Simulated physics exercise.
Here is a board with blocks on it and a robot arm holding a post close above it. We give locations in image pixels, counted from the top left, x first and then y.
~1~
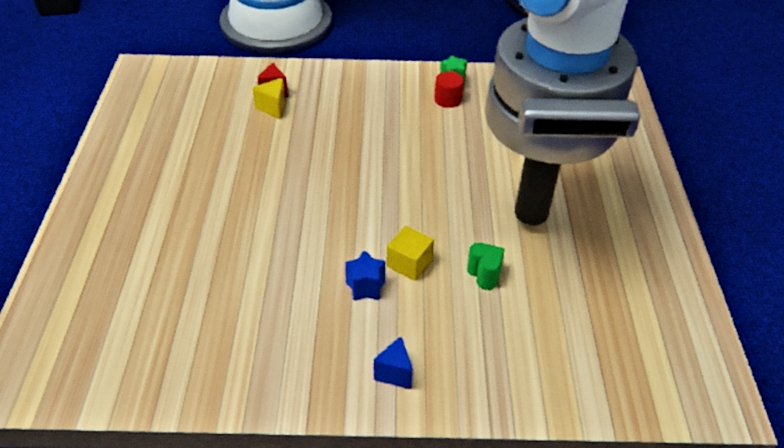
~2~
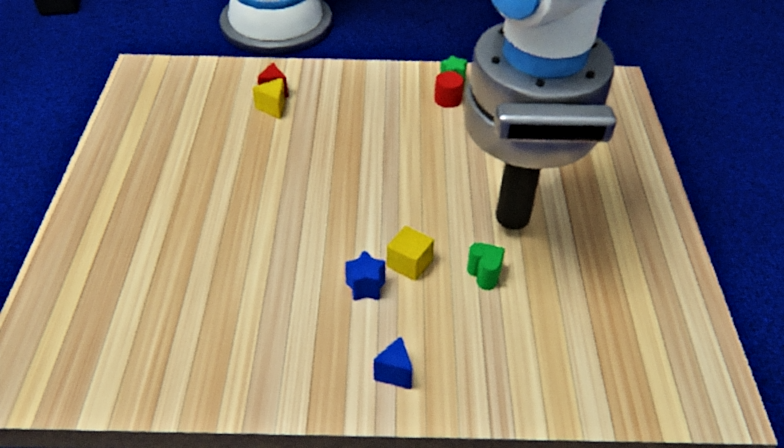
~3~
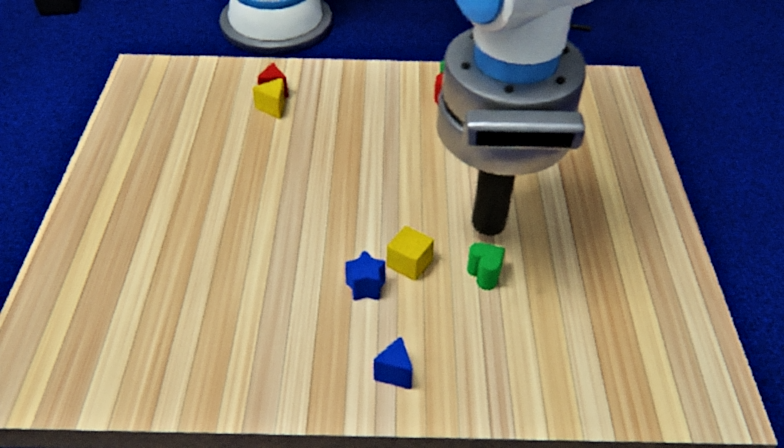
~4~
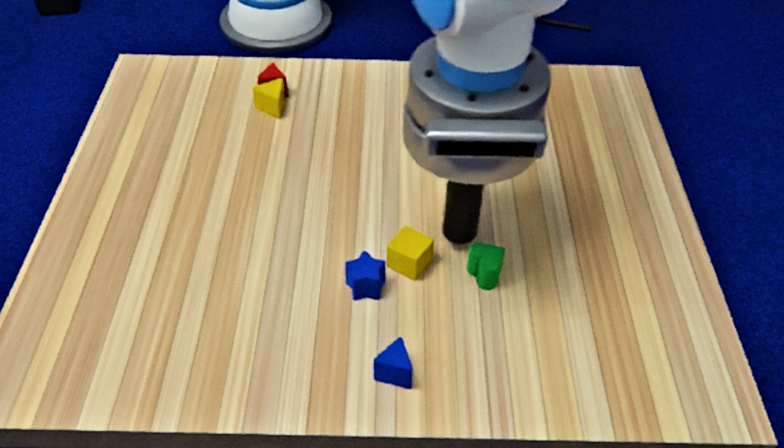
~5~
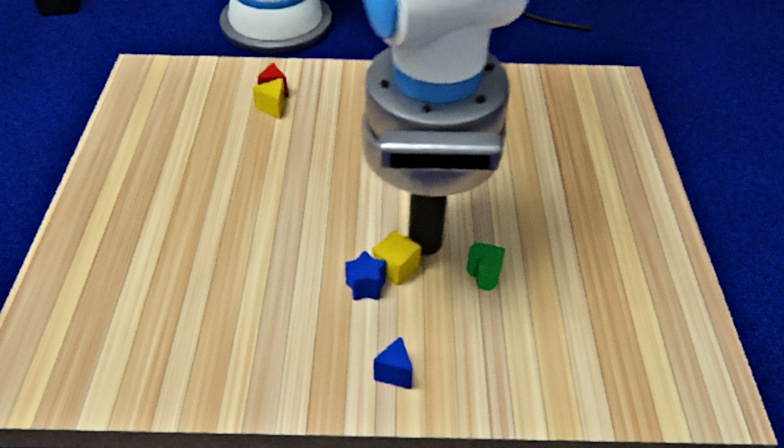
A robot arm moves its post left across the board and nudges the yellow block left.
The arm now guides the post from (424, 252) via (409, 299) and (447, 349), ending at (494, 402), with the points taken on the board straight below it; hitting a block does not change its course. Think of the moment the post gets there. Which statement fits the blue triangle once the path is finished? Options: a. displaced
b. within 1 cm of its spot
The correct letter is b.
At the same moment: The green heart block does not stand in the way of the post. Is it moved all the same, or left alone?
It will be resting on its spot.
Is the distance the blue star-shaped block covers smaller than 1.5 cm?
No.
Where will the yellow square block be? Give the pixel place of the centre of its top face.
At the end it should sit near (371, 278).
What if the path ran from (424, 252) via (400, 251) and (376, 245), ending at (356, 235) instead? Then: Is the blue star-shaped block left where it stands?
The answer is no.
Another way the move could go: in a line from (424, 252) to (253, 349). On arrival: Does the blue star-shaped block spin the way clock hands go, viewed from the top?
That would be a yes.
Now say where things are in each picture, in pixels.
The first frame shows post tip at (531, 215); block tops, blue star-shaped block at (366, 266); blue triangle at (396, 355); yellow square block at (411, 242); green heart block at (488, 254).
The second frame shows post at (512, 219); blocks unchanged.
The third frame shows post at (489, 225); blocks unchanged.
The fourth frame shows post at (460, 233); blocks unchanged.
The fifth frame shows post at (425, 243); blue star-shaped block at (366, 266); blue triangle at (396, 355); yellow square block at (397, 247); green heart block at (488, 254).
On the path given first. One third of the way, post at (410, 292); blue star-shaped block at (332, 277), turned 45° clockwise; yellow square block at (371, 278), turned 45° clockwise.
Two thirds of the way, post at (449, 342); blue star-shaped block at (332, 277), turned 45° clockwise; yellow square block at (371, 278), turned 45° clockwise.
At the end, post at (495, 394); blue star-shaped block at (332, 277), turned 45° clockwise; blue triangle in place; yellow square block at (371, 278), turned 45° clockwise; green heart block in place.
